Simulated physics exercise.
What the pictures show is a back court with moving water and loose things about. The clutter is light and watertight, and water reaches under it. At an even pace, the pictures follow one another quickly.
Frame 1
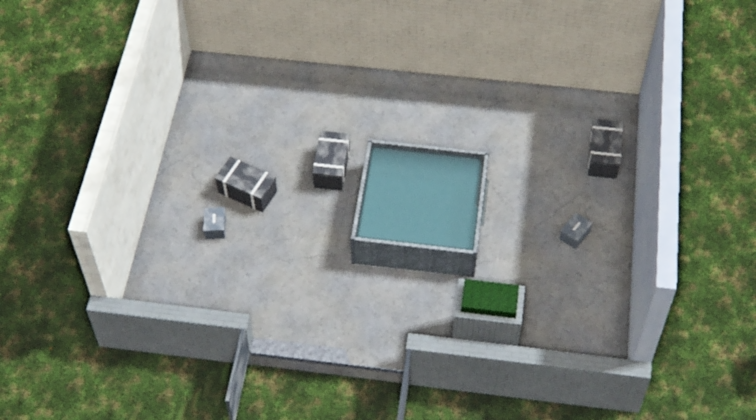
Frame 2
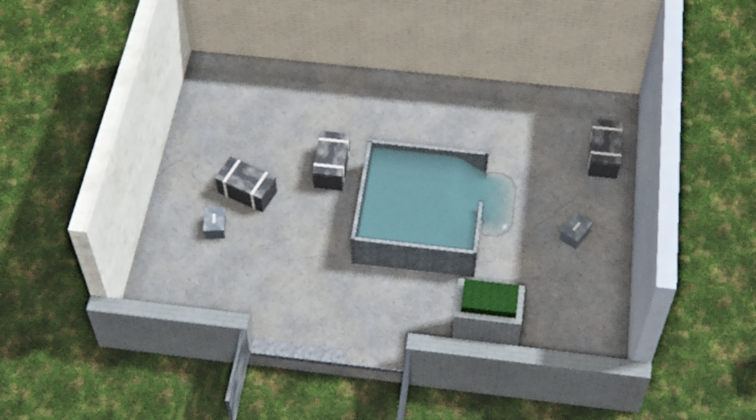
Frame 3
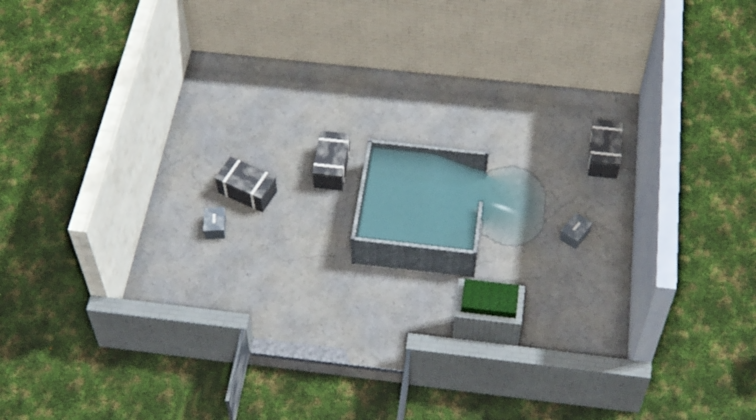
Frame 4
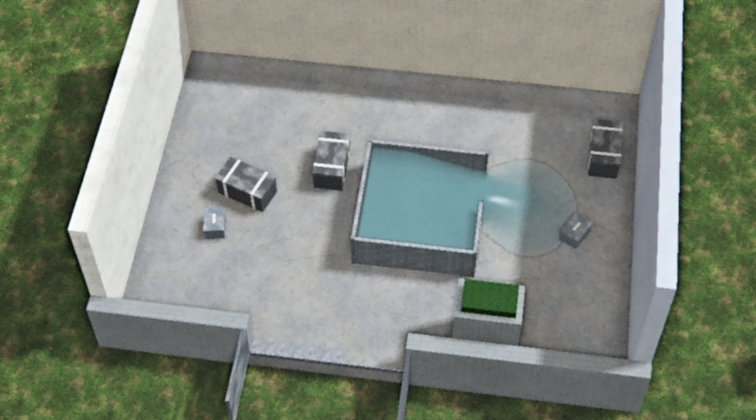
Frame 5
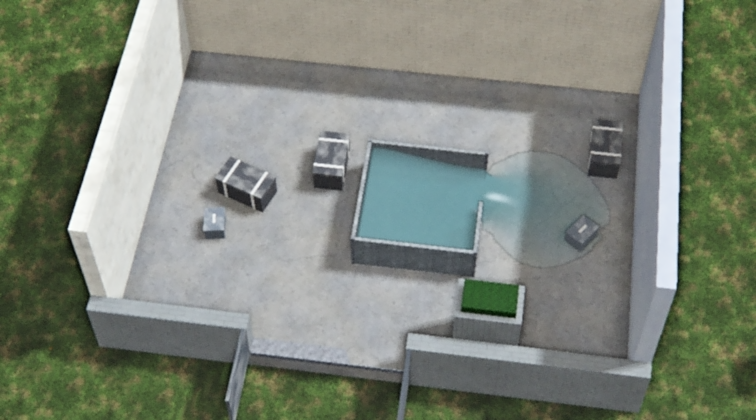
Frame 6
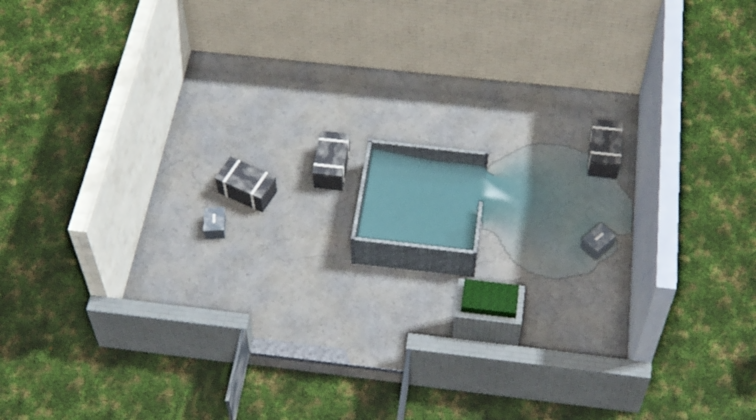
Water moves out through a gap in the right side of a raised pool, in a walled paved court seen from above. Dark crates with pale straps and small grey boxes lie left and right of the blue-green pool, with a green-topped planter in front. The sheet widens rightward, reaches the right-hand grey box and shifts it slightly right, while the camera and everything else stay still.
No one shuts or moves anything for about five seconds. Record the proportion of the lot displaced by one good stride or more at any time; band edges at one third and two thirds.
Proportion recorded: One third to two thirds.
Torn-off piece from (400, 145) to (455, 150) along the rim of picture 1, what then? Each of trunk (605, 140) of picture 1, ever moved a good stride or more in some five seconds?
Answer: Distance reached.
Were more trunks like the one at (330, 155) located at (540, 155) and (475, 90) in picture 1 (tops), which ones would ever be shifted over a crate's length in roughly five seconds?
In sequence: Travels that far, travels that far.
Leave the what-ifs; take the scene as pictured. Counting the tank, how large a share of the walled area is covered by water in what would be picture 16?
I'd call it close to 30 per cent.
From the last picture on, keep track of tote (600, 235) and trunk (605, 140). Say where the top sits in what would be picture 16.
Look for them close to (592, 345) and (621, 94).
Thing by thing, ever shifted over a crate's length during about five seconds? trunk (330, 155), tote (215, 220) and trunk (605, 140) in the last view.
Tally in given order: Less than that / less than that / the full distance.
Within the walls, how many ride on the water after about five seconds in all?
So that is 1.
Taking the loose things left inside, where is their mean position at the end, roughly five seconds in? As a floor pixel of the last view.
I'd put it around pixel (359, 193).
A moment on, 1 of 5 are well off their spots; 0 afloat.
Next, 2 of 5 are well off their spots; 2 afloat.
Later, 2 of 5 are well off their spots; 1 afloat.
In the end, 1 of 5 are well off their spots, and 2 have been at some point; 1 afloat.
